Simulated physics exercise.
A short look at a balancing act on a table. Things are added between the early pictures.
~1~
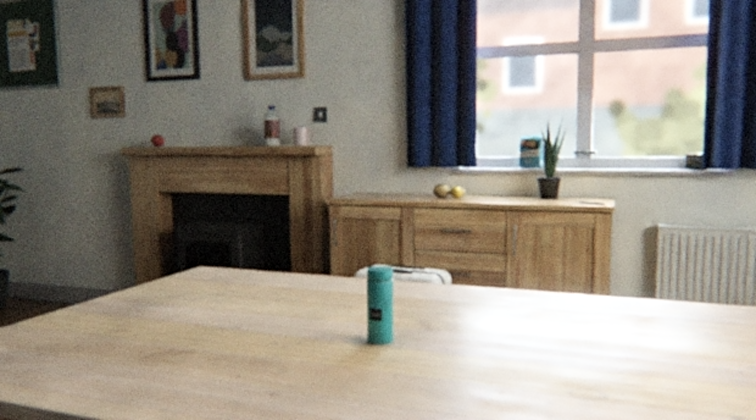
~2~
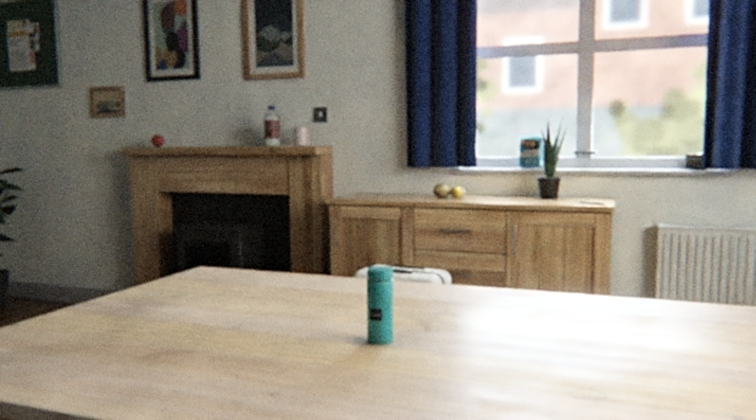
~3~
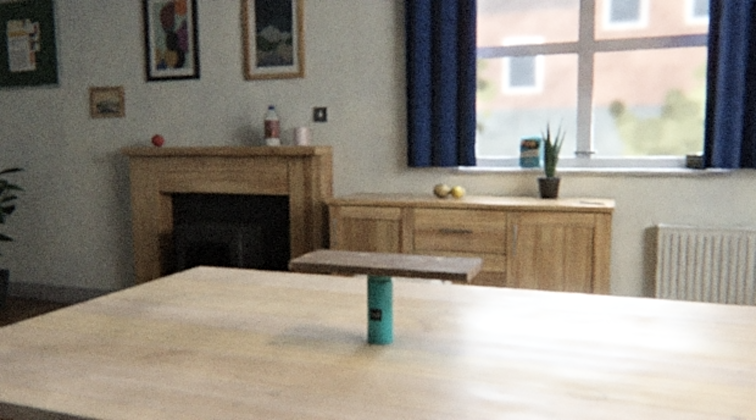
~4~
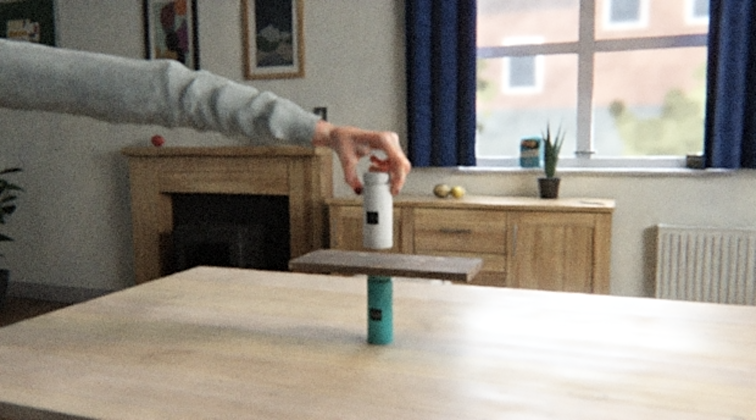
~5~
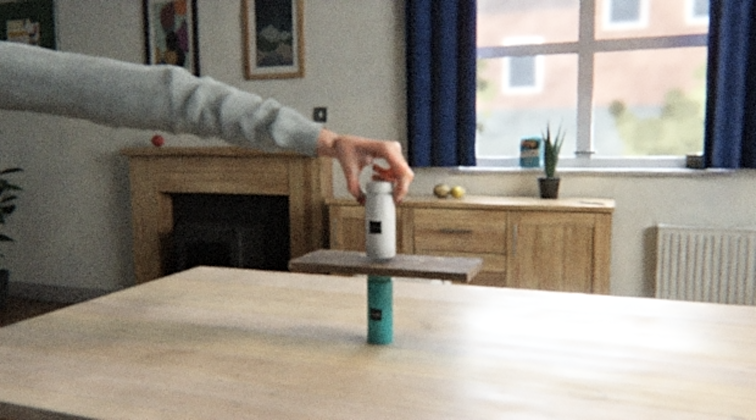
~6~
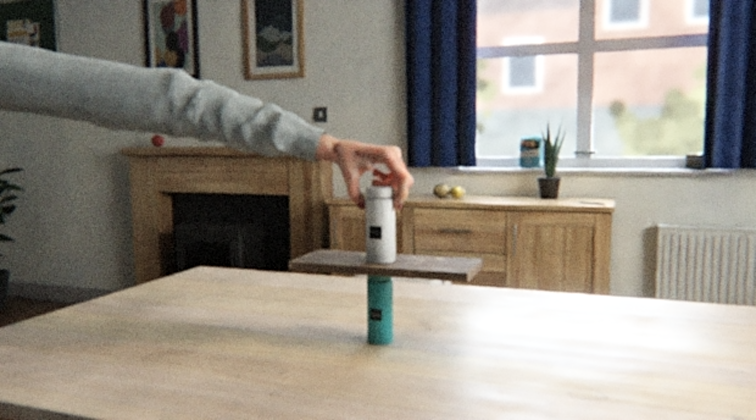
A wooden board appeared on top of a turquoise shaker standing on a table, then a hand reaching in from the left lowered a white shaker onto the board and kept hold of it.
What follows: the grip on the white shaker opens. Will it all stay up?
The stack keeps its balance.
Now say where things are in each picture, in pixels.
In the first frame, the last thing is not in view yet; turquoise shaker (380, 305).
In the second frame, the last thing is not in view yet; turquoise shaker (380, 305).
In the third frame, the last thing is not in view yet; turquoise shaker (380, 305).
In the fourth frame, still above its spot; white shaker (377, 210); turquoise shaker (380, 305).
In the fifth frame, still above its spot; white shaker (380, 219); turquoise shaker (380, 305).
In the sixth frame, set down, still held; white shaker (380, 224); turquoise shaker (380, 305).
Then, 0.70 s on from there, no change.
Then, 1.70 s on from there, white shaker resting near (380, 225).
In the end, all 3 unmoved. At the end, from the last picture's camera, white shaker near (380, 224). The stack holds.
